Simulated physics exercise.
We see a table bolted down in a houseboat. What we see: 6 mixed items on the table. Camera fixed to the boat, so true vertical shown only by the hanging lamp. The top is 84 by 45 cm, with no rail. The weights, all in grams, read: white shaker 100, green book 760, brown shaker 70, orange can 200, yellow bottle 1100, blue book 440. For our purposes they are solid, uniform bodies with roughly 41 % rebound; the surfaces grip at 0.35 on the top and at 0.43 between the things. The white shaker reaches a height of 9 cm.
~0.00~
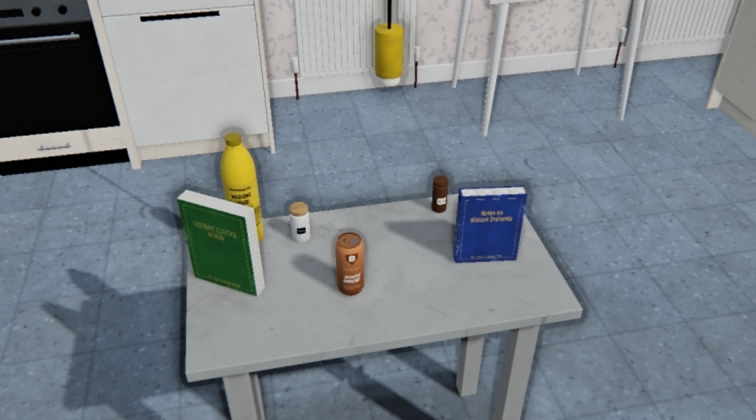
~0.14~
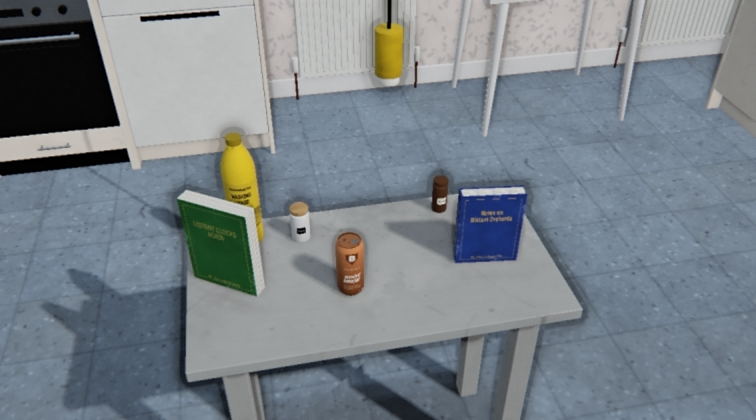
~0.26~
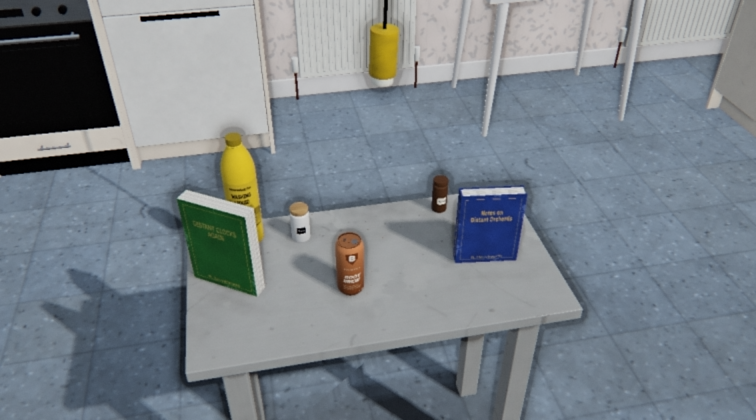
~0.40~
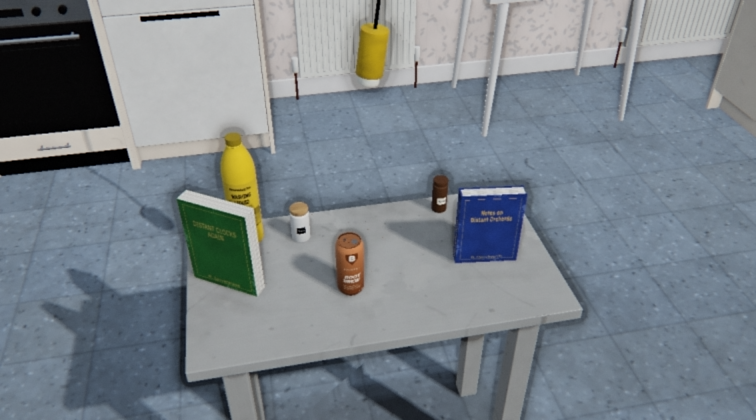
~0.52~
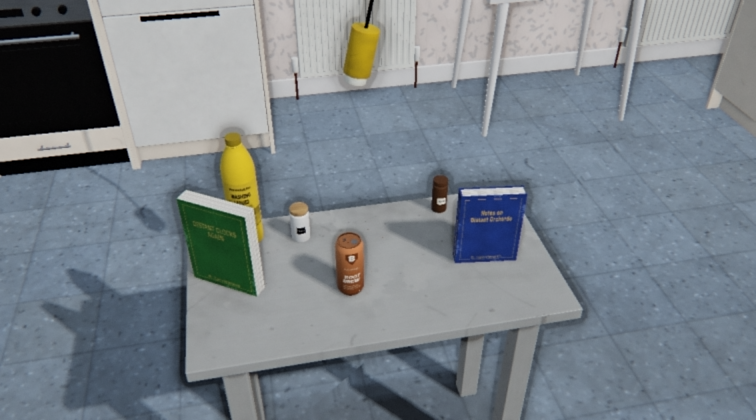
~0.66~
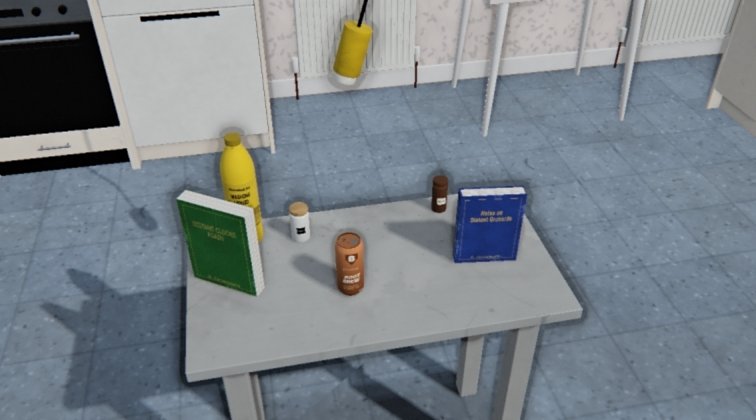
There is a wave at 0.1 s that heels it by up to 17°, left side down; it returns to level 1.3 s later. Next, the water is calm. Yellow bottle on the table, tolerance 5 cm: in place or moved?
In place.
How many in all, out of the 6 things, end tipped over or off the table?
So, 1 in all.
After 1.26 s, boat heeled 2°, left side down; green book 72° off its base.
After 1.66 s, boat level; green book now off the table.
After 1.86 s, boat level.
In the end (2.0 s), off the table, green book; the other 5 under 5 cm from the start. At the end, from the last picture's camera, yellow bottle near (240, 190).
